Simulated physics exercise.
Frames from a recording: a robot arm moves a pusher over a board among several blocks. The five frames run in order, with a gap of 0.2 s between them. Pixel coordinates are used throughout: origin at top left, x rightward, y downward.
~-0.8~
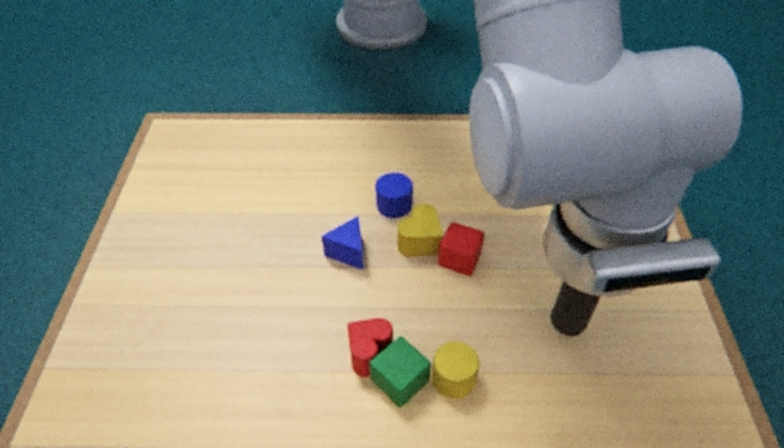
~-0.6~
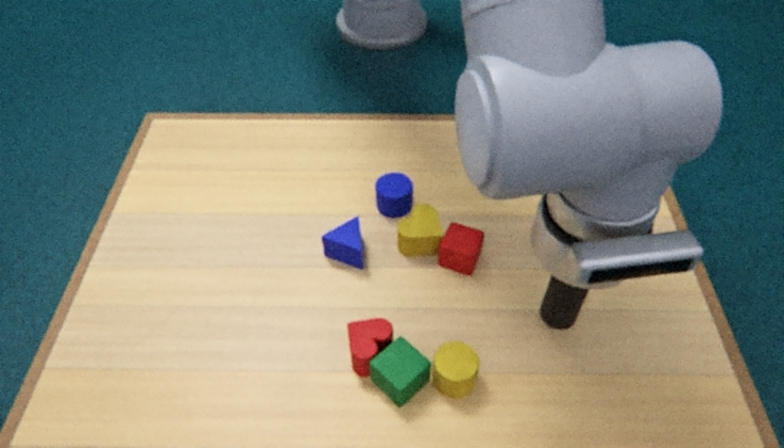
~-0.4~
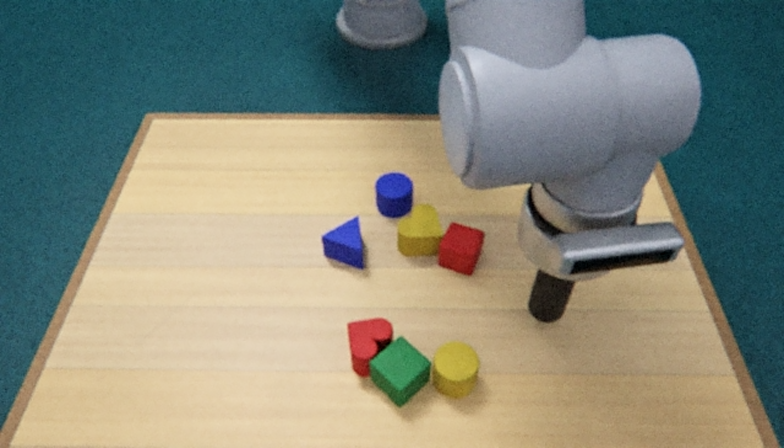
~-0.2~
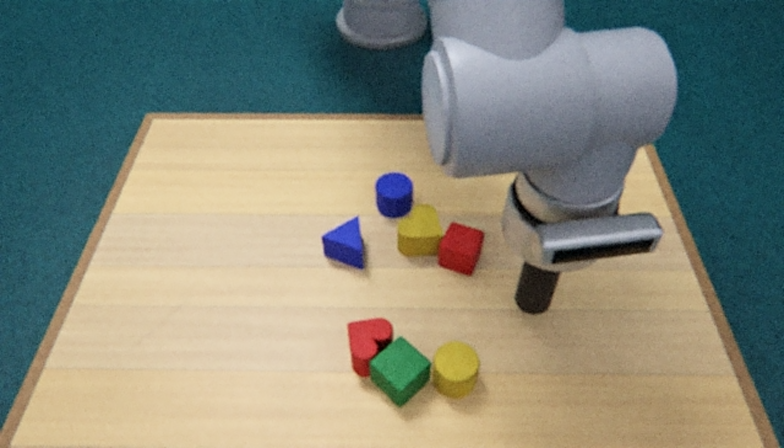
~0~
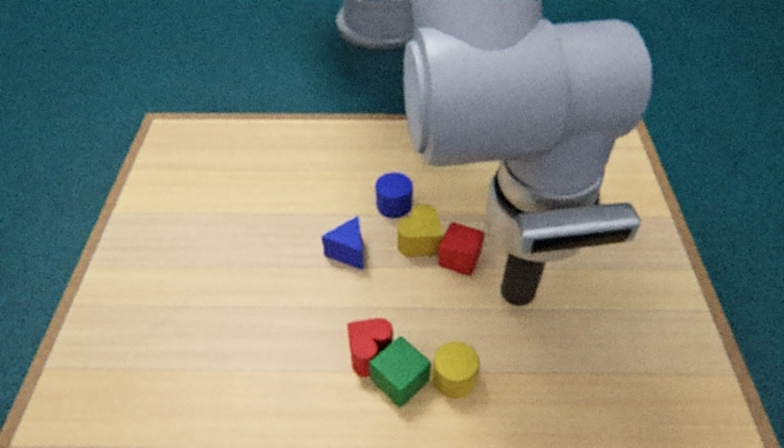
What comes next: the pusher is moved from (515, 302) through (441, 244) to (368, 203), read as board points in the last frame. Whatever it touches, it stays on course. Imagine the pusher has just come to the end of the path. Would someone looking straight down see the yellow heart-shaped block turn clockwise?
No
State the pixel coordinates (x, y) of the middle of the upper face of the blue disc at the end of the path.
Final place: (365, 159).
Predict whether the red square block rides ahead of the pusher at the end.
I'm fairly sure the red square block slides away from the front of the pusher at some point.
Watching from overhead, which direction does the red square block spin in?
Rotates clockwise.
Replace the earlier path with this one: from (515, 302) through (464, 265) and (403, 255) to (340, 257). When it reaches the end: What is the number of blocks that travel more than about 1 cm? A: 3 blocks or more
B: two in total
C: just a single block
I choose A.
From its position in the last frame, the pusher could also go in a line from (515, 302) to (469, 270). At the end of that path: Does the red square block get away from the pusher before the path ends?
My answer is no.
What follows on the original path. One third of the way, pusher at (466, 251); blue disc at (388, 180); yellow heart-shaped block at (400, 210), turned 20° anticlockwise; red square block at (442, 221), turned 15° clockwise.
Two thirds of the way, pusher at (417, 218); blue disc at (374, 170); yellow heart-shaped block at (378, 199), turned 95° anticlockwise; red square block at (410, 185), turned 55° clockwise.
At the end, pusher at (368, 193); blue triangle in place; blue disc at (365, 159); yellow heart-shaped block at (336, 192), turned 115° anticlockwise; red square block at (405, 172), turned 95° clockwise.
